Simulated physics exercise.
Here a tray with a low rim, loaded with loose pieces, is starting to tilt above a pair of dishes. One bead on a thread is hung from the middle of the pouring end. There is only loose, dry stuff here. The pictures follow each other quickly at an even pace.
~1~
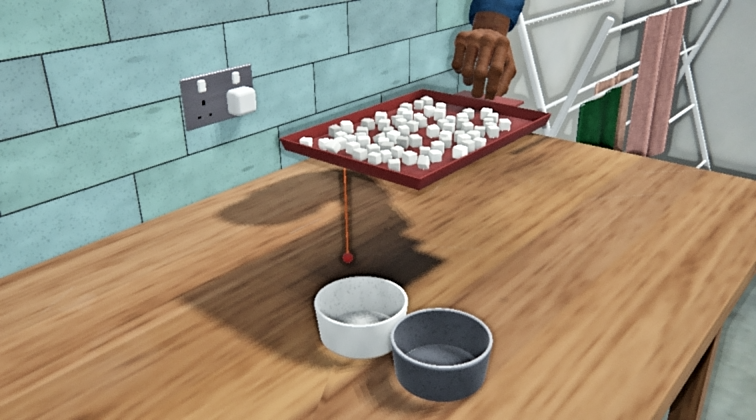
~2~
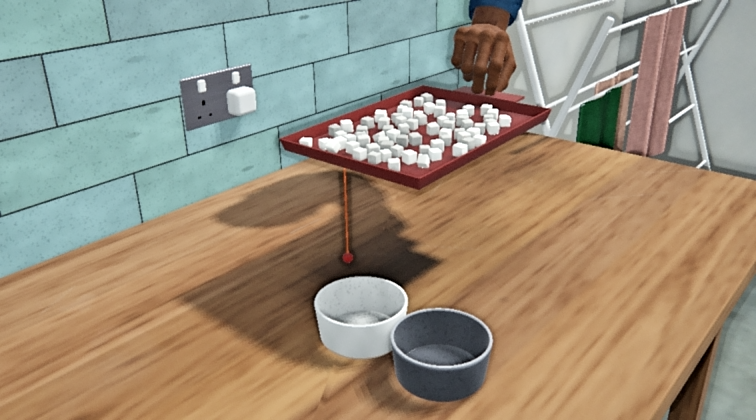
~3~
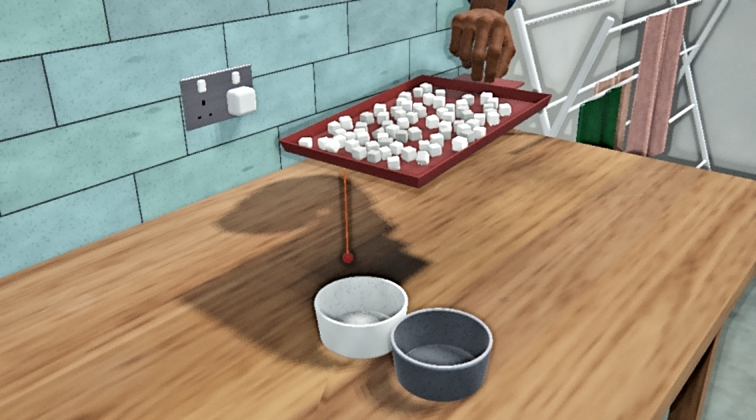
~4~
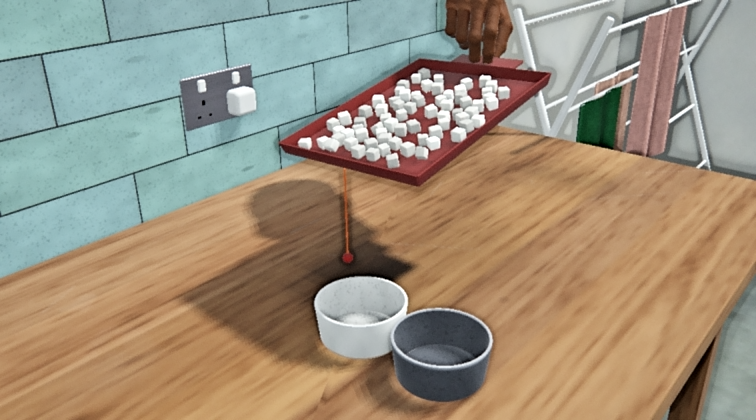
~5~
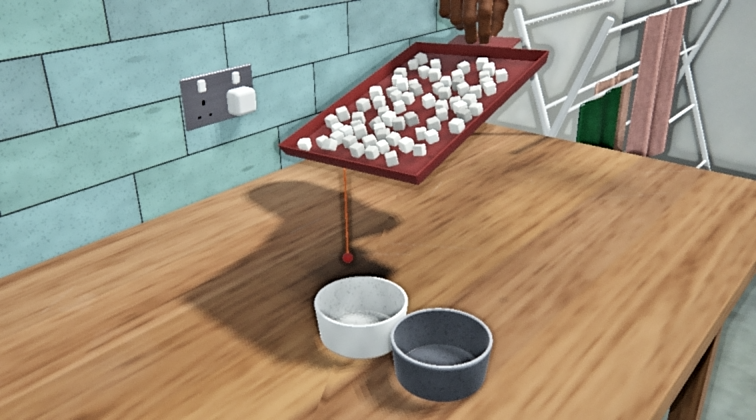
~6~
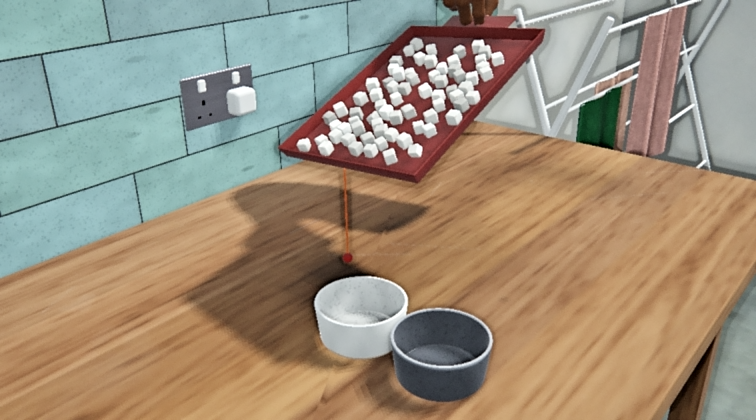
A hand held a red tray of white cubes above a white dish and a dark one, then raised the far end, steadily tilting the tray toward its near left corner.
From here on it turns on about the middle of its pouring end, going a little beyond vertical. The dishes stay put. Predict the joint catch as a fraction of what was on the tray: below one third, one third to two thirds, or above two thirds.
Below one third.
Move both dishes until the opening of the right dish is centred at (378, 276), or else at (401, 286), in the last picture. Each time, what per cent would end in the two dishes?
Close to 20 in a hundred, then close to 0 in a hundred.
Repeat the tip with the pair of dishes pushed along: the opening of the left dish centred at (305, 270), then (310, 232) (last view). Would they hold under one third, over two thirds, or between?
Earlier place: One to two thirds. Later place: Less than a third.
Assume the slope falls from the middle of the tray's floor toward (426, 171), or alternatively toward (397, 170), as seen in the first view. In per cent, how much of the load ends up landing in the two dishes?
I'd expect around 40 in a hundred first and around 60 in a hundred second.
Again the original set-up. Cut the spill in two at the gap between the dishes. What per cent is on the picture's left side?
I'd put it at around 100 per cent.
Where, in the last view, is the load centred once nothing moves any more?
Near (265, 309).
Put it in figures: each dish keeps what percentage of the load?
The left dish ends up with around 20 percent of the load, the right dish with around 0 percent.
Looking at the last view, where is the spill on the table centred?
About (234, 317) in the last picture.
Soon after the last picture, tray tipped steeply; nearly all on the tray; a small part in the air.
A little later, tray tipped past a quarter turn; most on the tray; a stray few in the left dish; a small part outside both; a small part in the air.
Later still, tray tipped past a quarter turn; a small part in the left dish; most outside both.
At rest, tray tipped past a quarter turn; none in the right dish; a small part in the left dish; most outside both.
